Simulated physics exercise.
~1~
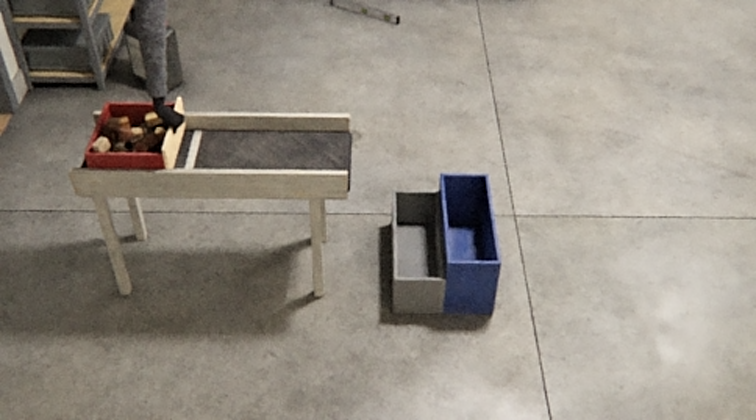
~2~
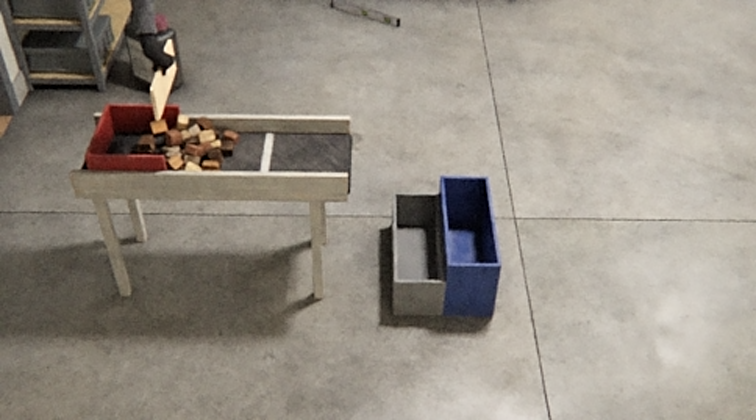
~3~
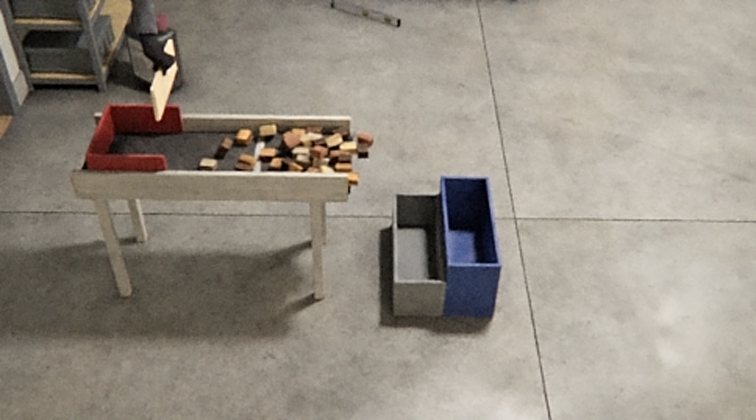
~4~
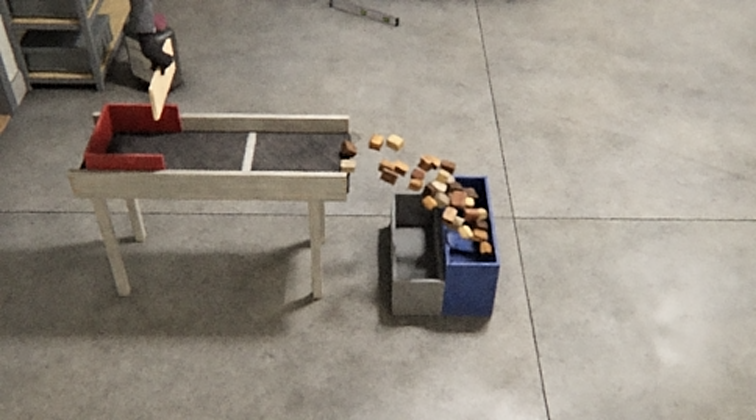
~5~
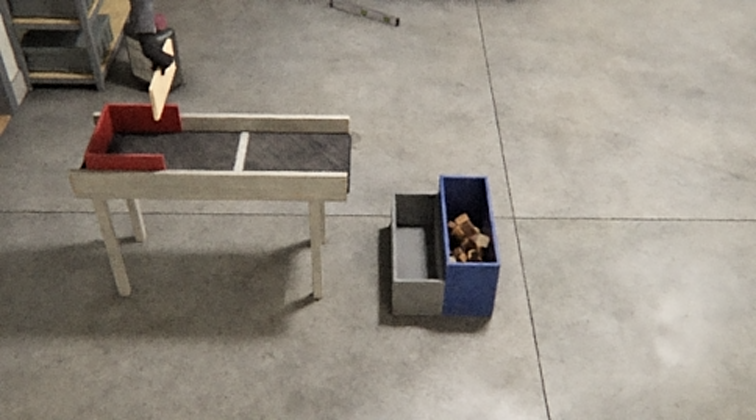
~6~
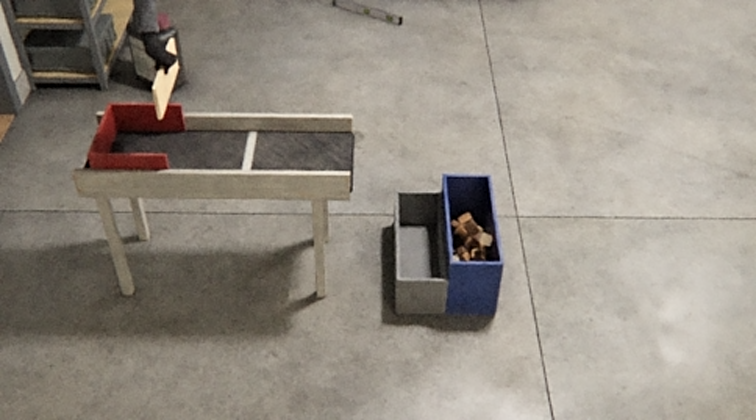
On a bare concrete floor, a low pale-framed table with a dark belt stands to the left of a grey tub and a taller blue tote. A gloved hand at the upper left lifts a wooden gate away from a red pen full of small wooden blocks. The belt carries the loose pile to the right, and the blocks spread out as a white stripe moves beneath them. They spill off the far end, arc over the grey tub and tumble into the blue tote. At the end, the blocks lie heaped in the blue tote, while the belt and grey tub are empty.
